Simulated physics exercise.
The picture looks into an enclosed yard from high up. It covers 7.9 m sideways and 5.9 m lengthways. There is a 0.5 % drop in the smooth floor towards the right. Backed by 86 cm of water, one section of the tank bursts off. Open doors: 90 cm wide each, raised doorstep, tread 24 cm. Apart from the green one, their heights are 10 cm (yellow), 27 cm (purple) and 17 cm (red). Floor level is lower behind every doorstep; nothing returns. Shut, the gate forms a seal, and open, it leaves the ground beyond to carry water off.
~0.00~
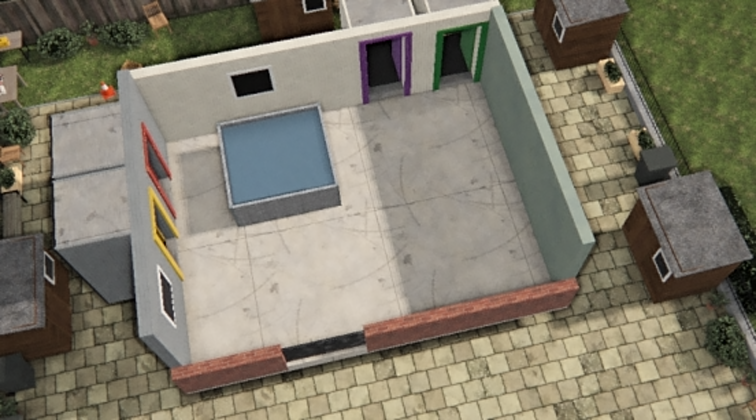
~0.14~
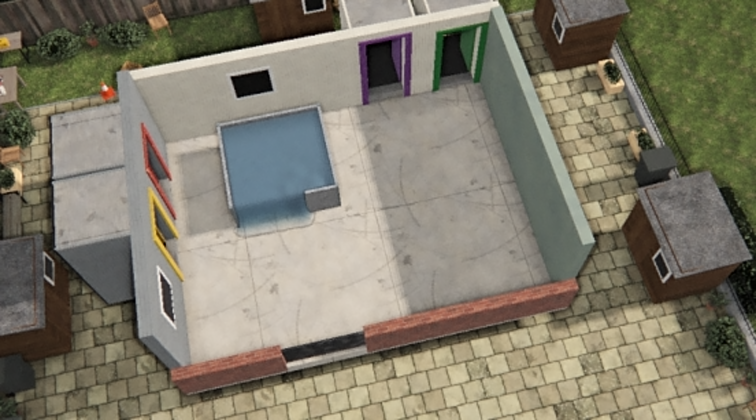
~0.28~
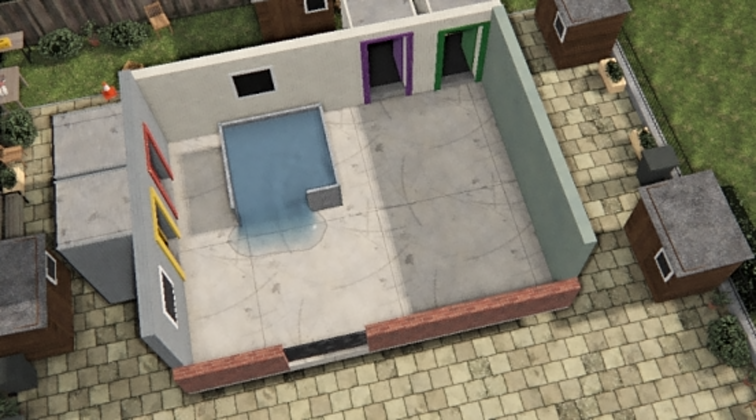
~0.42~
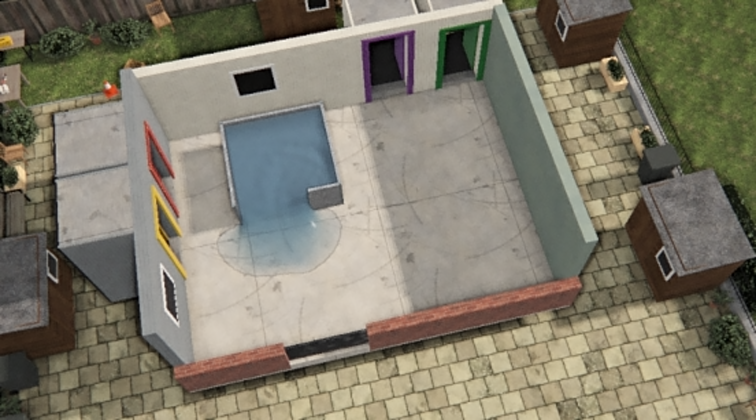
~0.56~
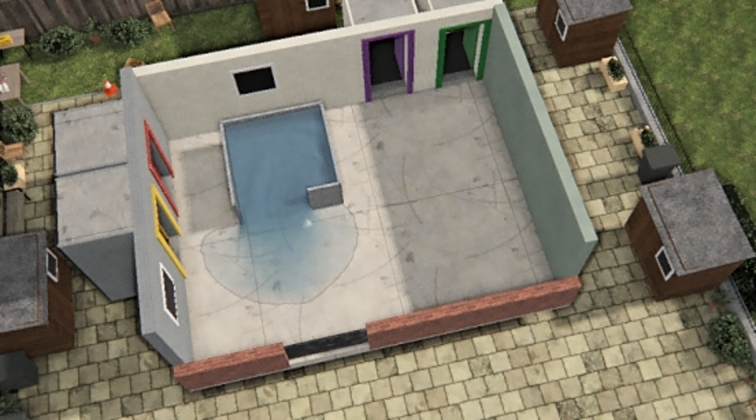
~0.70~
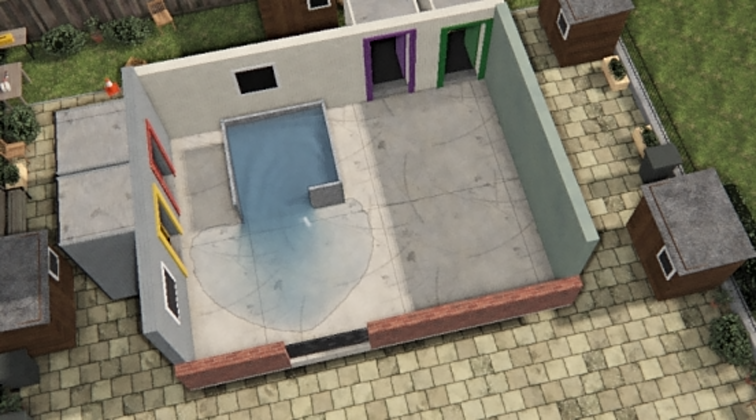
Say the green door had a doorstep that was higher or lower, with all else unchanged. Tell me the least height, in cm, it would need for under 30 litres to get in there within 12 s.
You would need roughly 17 cm.
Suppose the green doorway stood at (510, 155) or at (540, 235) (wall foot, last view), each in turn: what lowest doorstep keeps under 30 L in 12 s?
In turn: About 7.5 cm, about 18 cm.
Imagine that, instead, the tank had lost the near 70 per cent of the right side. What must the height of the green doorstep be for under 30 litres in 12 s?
It should stand roughly 30 cm high.
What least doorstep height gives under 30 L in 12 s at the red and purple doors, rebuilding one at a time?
Some 8.5 cm for red, some 8.0 cm for purple.
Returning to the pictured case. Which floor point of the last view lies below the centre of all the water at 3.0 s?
Around (293, 254).
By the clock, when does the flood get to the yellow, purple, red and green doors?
Door yellow: 0.8 seconds; door purple: 6.5 seconds; door red: 3.4 seconds; door green: 5.0 seconds.
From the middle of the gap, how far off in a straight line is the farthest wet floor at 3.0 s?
It gets close to 6.4 metres out.
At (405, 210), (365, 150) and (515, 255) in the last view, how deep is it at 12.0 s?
Depths in order: 4 / 12 / 13 cm.
After 1.4 s water covers 35 % of the floor, deepest (46 cm) near (283, 353); it has not reached the green door.
After 3.0 s water covers 45 % of the floor, deepest (38 cm) near (206, 370); it has not reached the green door.
After 12.0 s water covers 100 % of the floor, deepest (17 cm) near (440, 318); 14 cm at the green door, 98 litres in over its 13 cm doorstep.
At the green door as built, the water arrived by 5.2 s and peaked near 22 cm at 6.6 s.
With a doorstep of 15.5 cm, 48 litres would have come in within the 12 s; with 21 cm, 5 litres. So under 30 litres takes about 17 cm.
